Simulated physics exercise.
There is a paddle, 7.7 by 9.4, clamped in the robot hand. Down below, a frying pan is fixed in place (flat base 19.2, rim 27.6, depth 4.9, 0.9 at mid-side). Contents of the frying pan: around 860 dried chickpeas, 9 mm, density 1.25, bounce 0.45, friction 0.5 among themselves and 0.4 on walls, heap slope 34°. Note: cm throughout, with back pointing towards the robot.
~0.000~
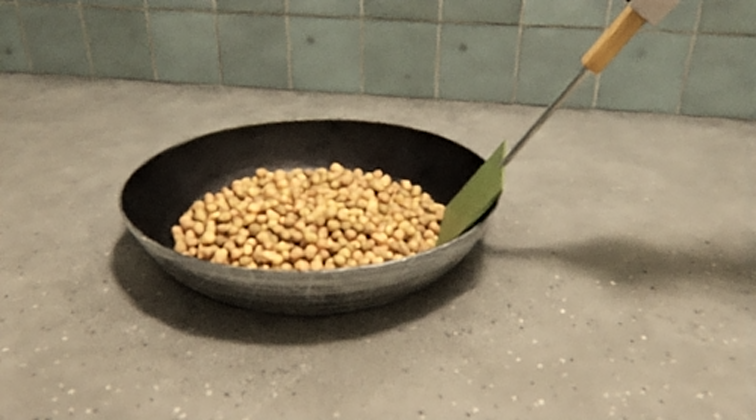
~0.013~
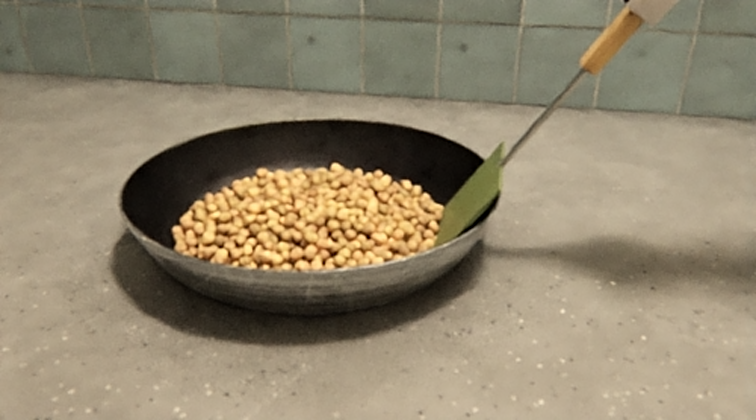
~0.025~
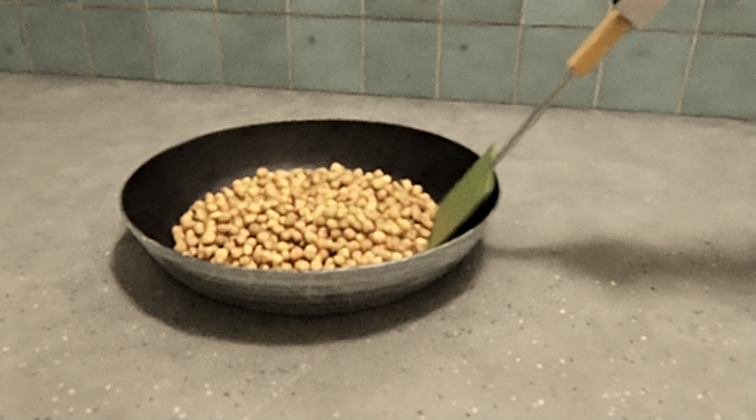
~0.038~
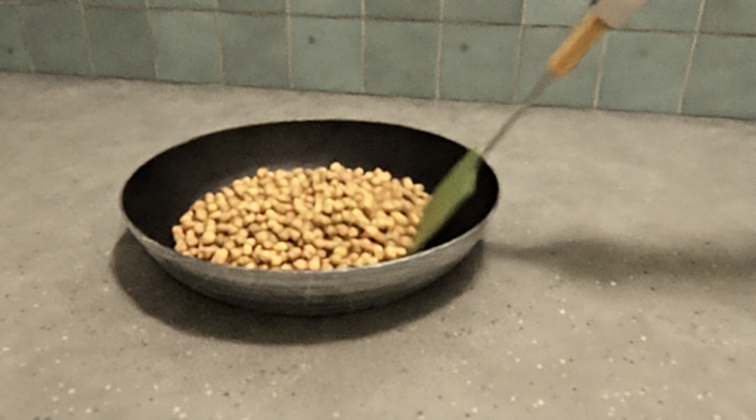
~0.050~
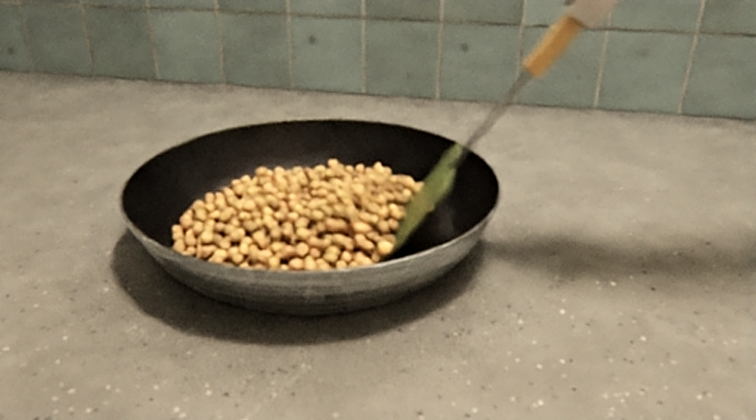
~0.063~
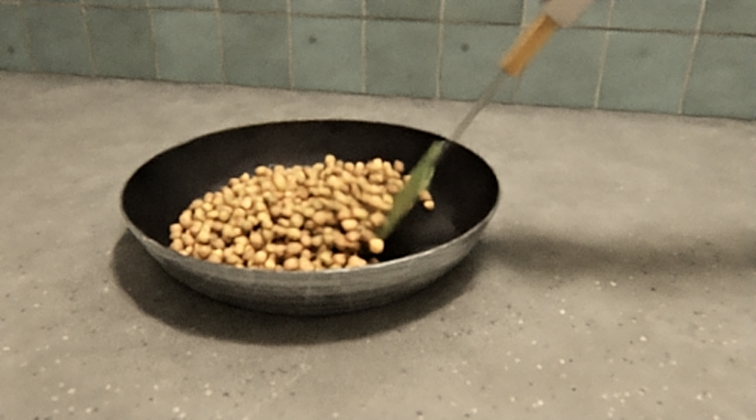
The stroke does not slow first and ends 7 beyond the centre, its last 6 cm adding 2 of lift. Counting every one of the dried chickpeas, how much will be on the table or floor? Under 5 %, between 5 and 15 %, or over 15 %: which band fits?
The band that fits is between 5 and 15 %.
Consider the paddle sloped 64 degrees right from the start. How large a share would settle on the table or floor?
I'd expect near 10 percent then.
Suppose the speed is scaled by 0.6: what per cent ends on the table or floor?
Roughly 0 per cent.
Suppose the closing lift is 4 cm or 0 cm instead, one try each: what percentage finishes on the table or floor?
First try about 15 %, second try about 5 %.
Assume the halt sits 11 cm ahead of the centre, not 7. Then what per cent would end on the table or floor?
About 30 %.
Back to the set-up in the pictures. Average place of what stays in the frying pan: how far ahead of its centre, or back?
Ahead of centre, roughly 5.0 centimetres.
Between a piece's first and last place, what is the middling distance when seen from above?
About 4 cm.
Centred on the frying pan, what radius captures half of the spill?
It works out to near 34 cm.
After 0.09 s, sloping 56°, highest piece 8 above the table; 861 in the frying pan.
After 0.12 s, sloping 56°, highest piece 10 above the table; 861 in the frying pan.
After 0.34 s, sloping 56°, highest piece 6 above the table; 781 in the frying pan, 72 on the table or floor, 8 on the blade or in flight.
After 1.39 s, sloping 56°, highest piece 5 above the table; 780 in the frying pan, 81 on the table or floor.
At rest, 780 in the frying pan, 81 on the table or floor. That is 9 % on the table or floor.
